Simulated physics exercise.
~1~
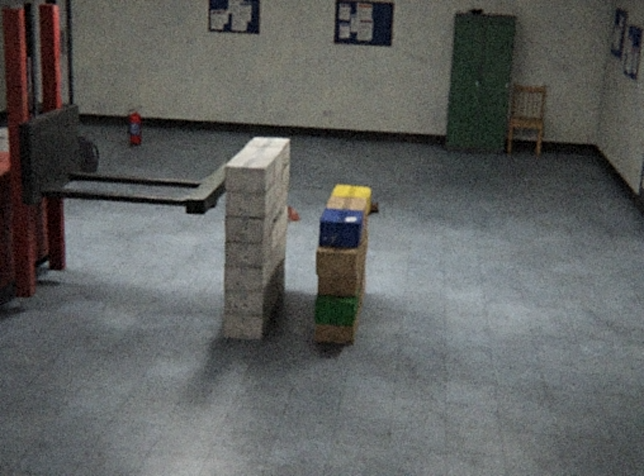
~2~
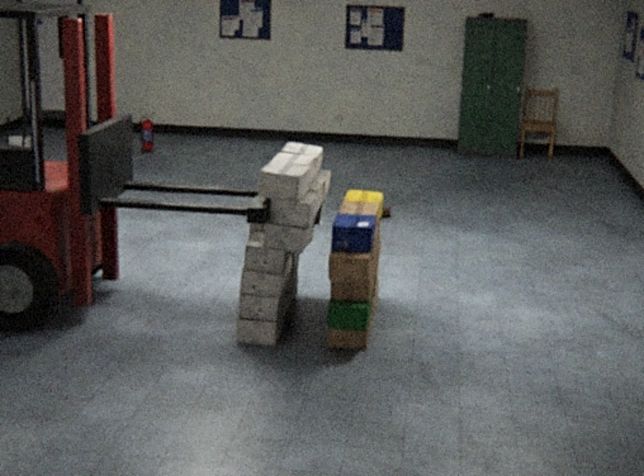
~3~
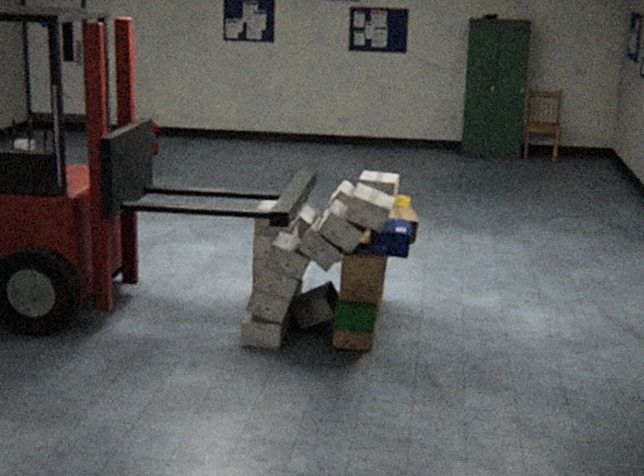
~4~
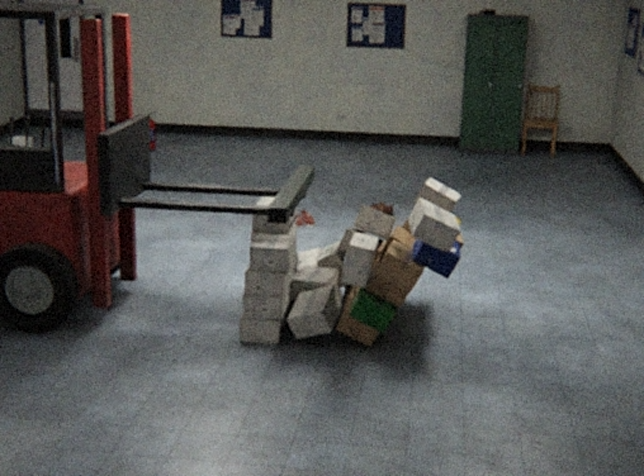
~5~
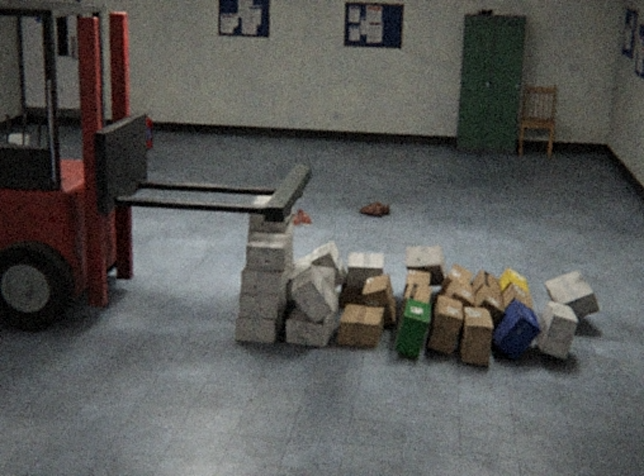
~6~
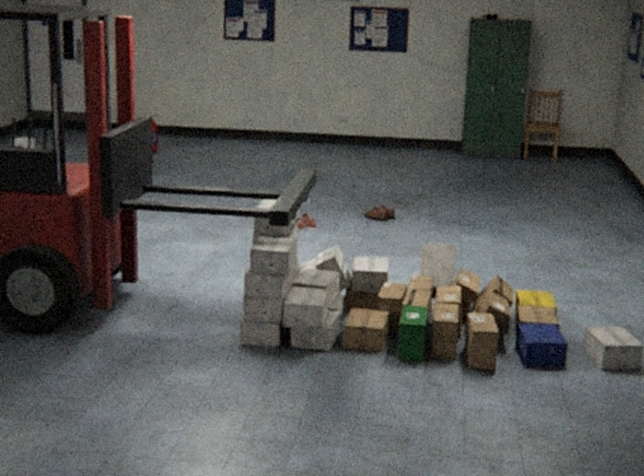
In the video, a red forklift with a beam across its forks moves right and pushes the upper part of a pale stack of boxes into a brown, blue, green and yellow stack, which topples rightward, leaving boxes scattered beside the pale stack's standing remnant.
